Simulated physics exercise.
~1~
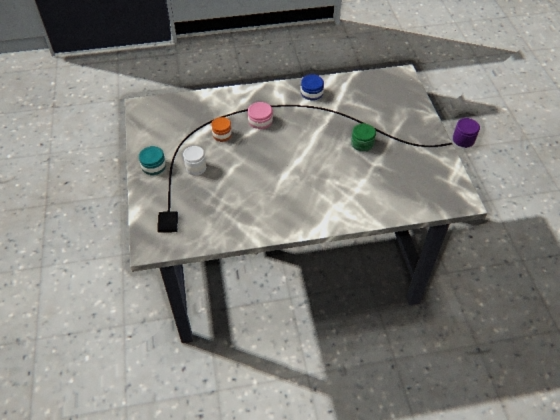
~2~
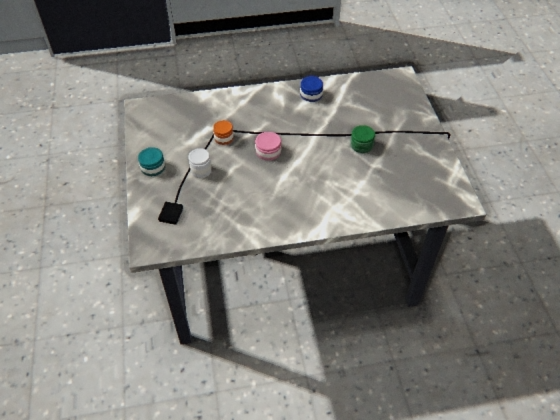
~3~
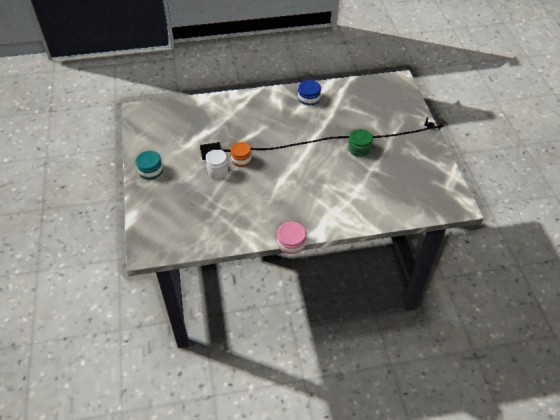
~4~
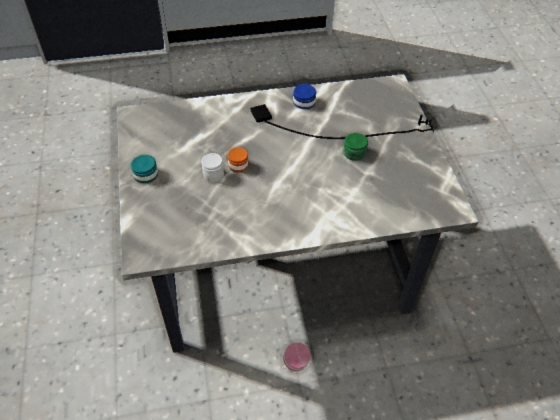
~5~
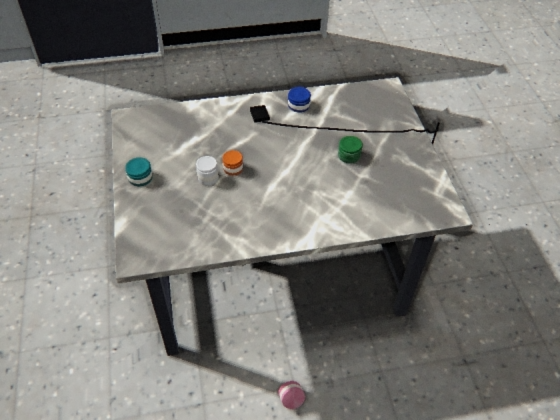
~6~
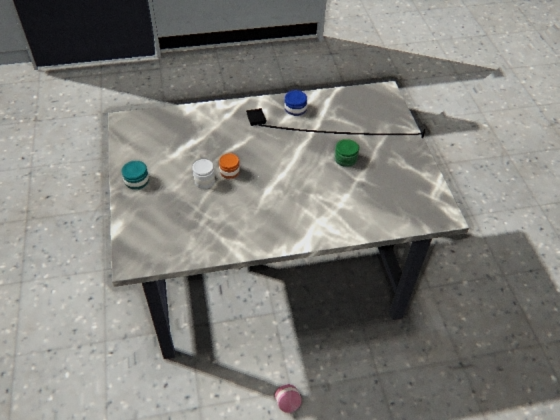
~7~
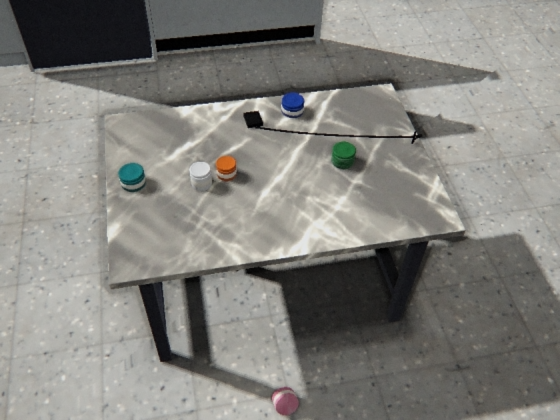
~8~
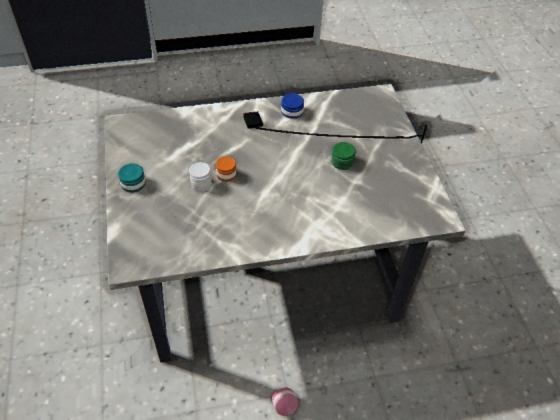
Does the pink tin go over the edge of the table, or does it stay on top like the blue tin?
The pink tin goes over the front edge and ends up on the floor, while the blue tin and the small black object both stay on the table.
